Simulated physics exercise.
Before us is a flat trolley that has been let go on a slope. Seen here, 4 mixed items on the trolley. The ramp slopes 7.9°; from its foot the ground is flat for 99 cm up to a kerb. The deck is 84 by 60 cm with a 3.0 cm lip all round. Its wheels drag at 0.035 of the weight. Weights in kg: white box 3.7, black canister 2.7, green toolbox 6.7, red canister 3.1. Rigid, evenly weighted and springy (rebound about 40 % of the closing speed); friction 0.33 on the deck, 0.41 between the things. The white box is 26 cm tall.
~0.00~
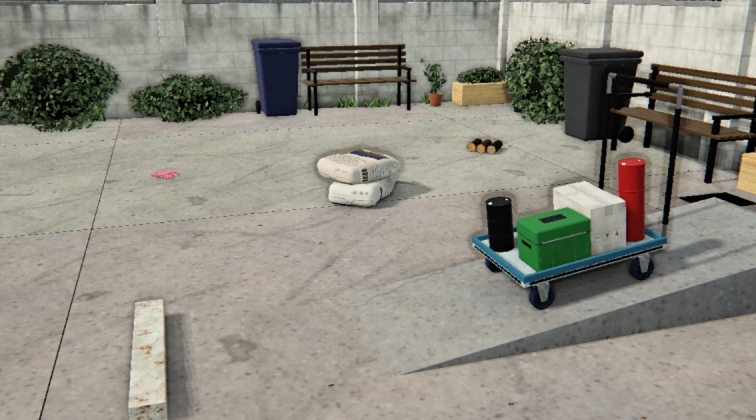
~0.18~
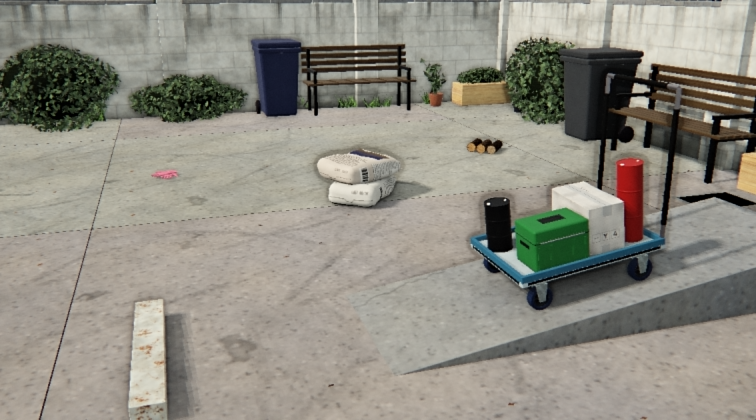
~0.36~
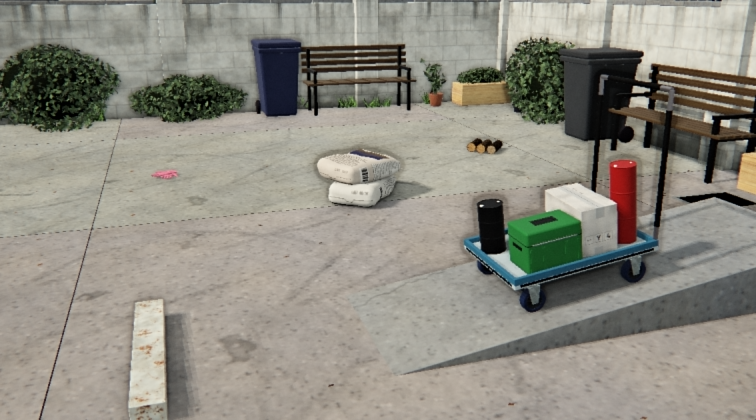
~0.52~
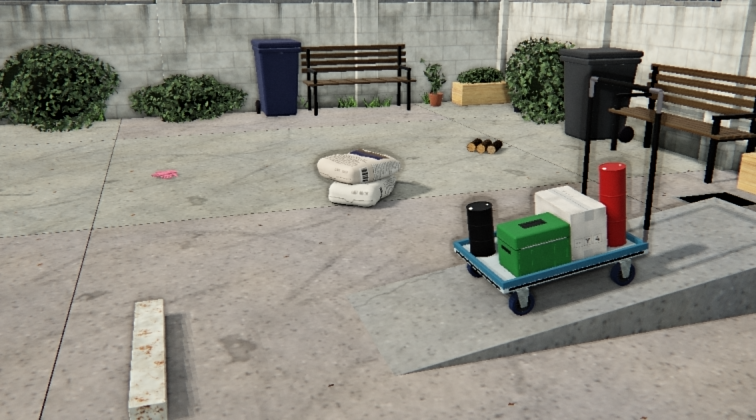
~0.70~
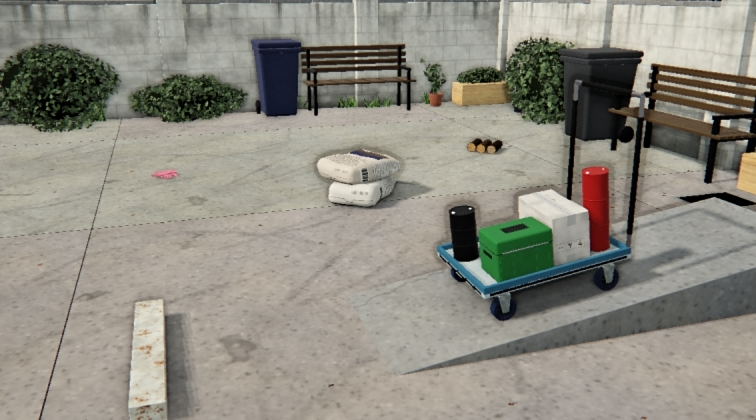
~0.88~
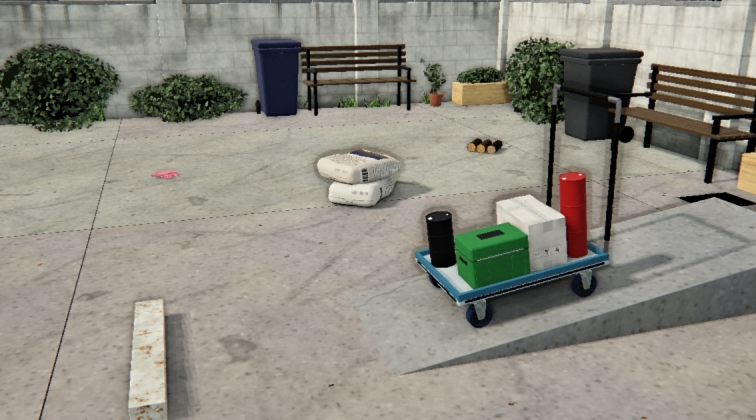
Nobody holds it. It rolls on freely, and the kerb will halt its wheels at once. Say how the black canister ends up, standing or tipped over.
The black canister topples.
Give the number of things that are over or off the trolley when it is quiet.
1 of them.
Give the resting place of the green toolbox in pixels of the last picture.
Around (186, 312).
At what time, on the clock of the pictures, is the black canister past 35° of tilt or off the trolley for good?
At about 2.2 s.
By 1.48 s, 74 cm to the kerb.
By 2.08 s, trolley at the kerb; black canister rocked 16° off its seat near (159, 282); red canister 7 cm from its spot; white box 7 cm from its spot.
By 2.38 s, trolley at the kerb; black canister now off the trolley; red canister rocked 7° off its seat; white box 10 cm from its spot.
By 2.78 s, trolley at the kerb; red canister 12 cm from its spot; white box 10 cm from its spot; green toolbox 8 cm from its spot.
When it is over (3.6 s), off the trolley and tipped over, black canister; not toppled but over 10 cm from the start, white box and red canister; green toolbox within 10 cm of the start. End places, in pixels of the last picture, black canister near (50, 351).
